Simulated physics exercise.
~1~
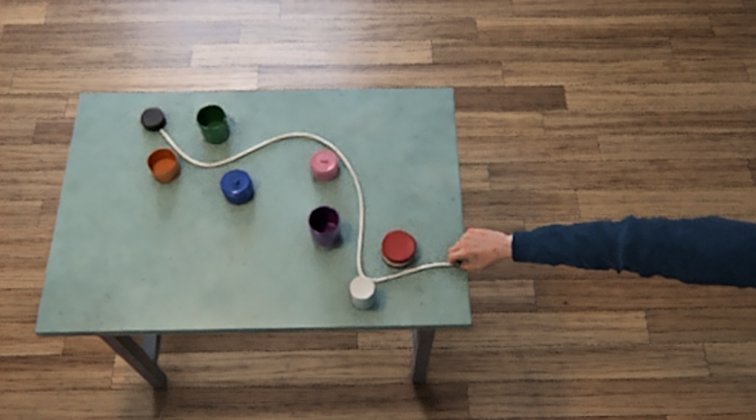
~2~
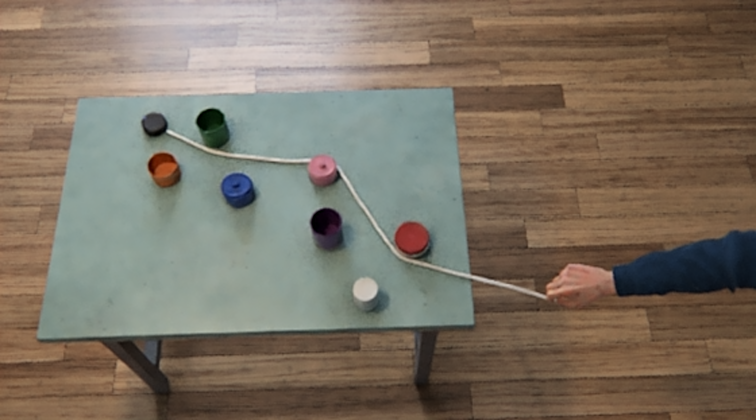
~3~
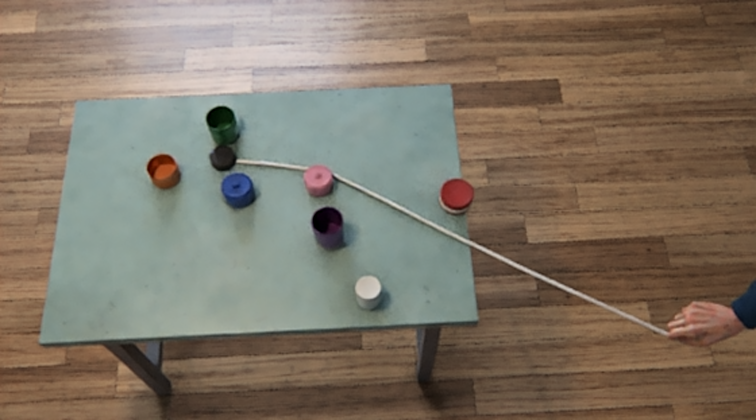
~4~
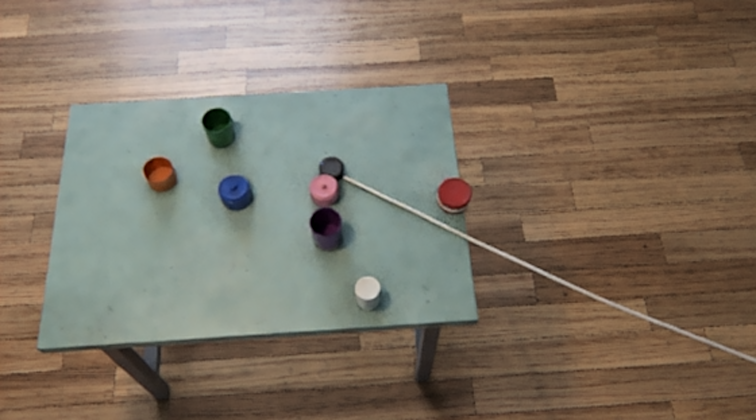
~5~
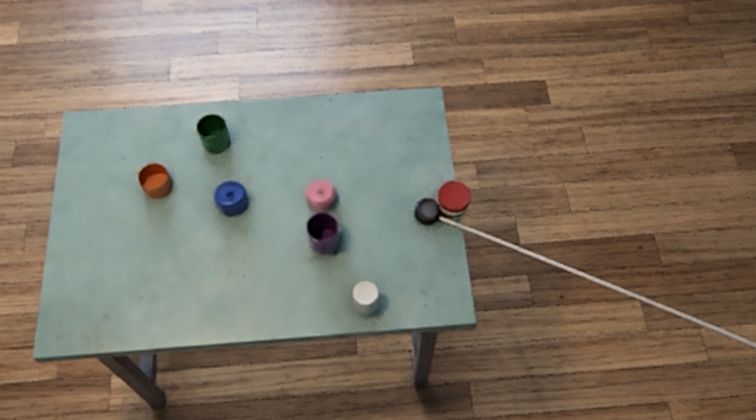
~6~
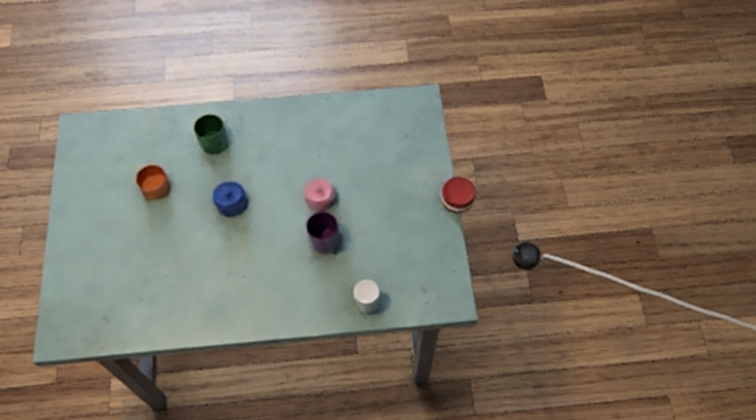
At first, a white cable winds across a pale green table among seven colourful containers, from a black puck-shaped object at the upper left to a hand at the right edge. The hand pulls rightwards, and the cable tightens against the pink pot and the red tin, pushing the tin right and upwards. The black puck then slides past the green mug, which shifts slightly, while the red tin reaches the table's right edge. Next the puck passes just above the pink pot, which has edged downwards, and travels on to the red tin. Finally it leaves the tabletop, trailing the cable, while the tin stays perched at the edge and the orange cup remains practically in place.
